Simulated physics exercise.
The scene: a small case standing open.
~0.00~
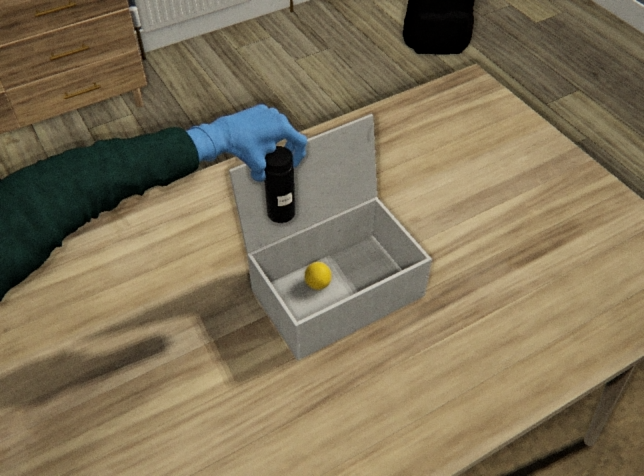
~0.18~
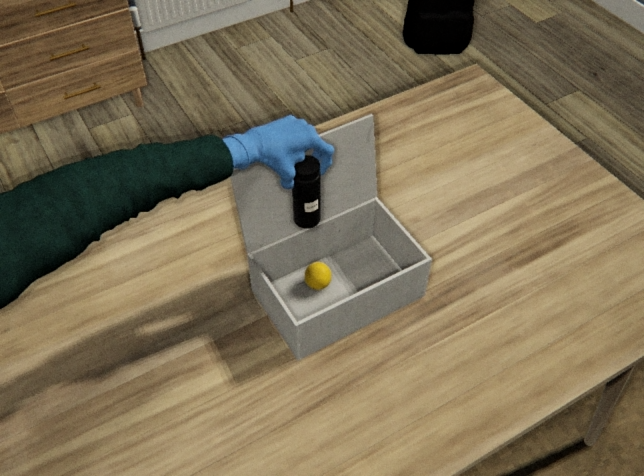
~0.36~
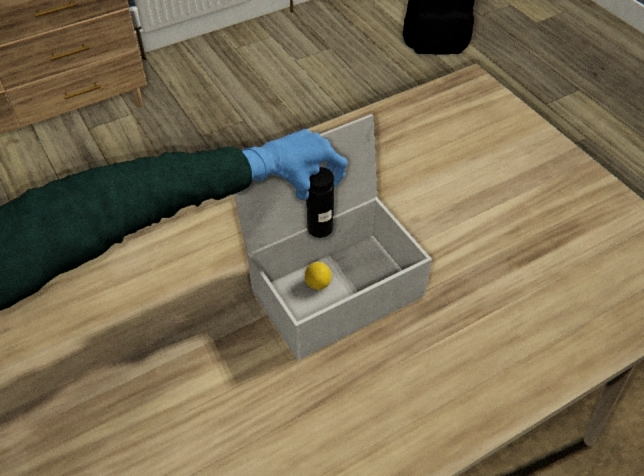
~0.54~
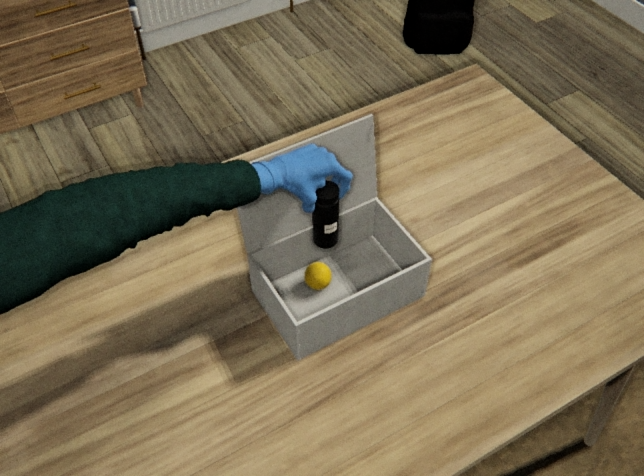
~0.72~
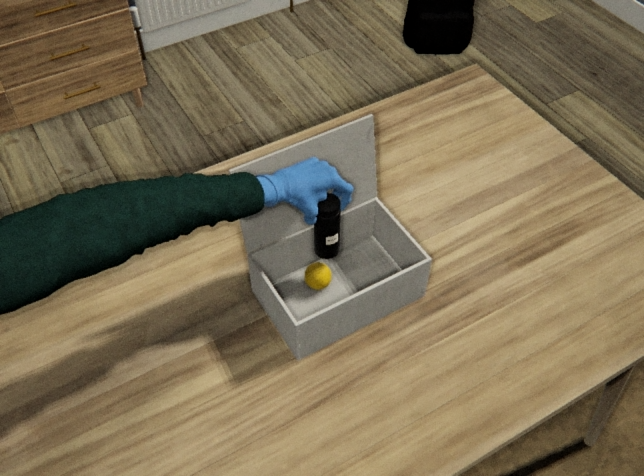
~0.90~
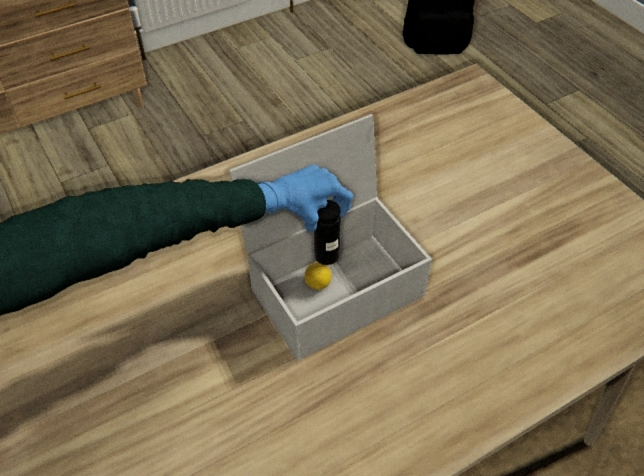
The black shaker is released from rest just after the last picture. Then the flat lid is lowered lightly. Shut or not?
In the end the lid shuts flat.
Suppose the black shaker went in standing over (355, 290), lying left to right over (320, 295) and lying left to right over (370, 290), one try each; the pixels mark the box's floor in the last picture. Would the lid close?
First, it will not close; second, it closes; third, it closes.
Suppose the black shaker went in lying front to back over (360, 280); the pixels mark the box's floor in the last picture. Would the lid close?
Then it closes.
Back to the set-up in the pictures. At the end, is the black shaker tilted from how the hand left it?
It ends up tilted.
After 1.40 s, black shaker on its side near (354, 260); yellow lemon rolled about its own width.
After 2.40 s, lid 65° above the rim; black shaker on its side near (363, 272); yellow lemon rolled about its own width.
After 3.00 s, lid 14° above the rim; black shaker on its side near (364, 274); yellow lemon rolled about its own width.
At rest (5.4 s), lid shut; tipped over in the box, black shaker; moved from the start, yellow lemon. Seen from the same camera at the end, black shaker near (367, 278).
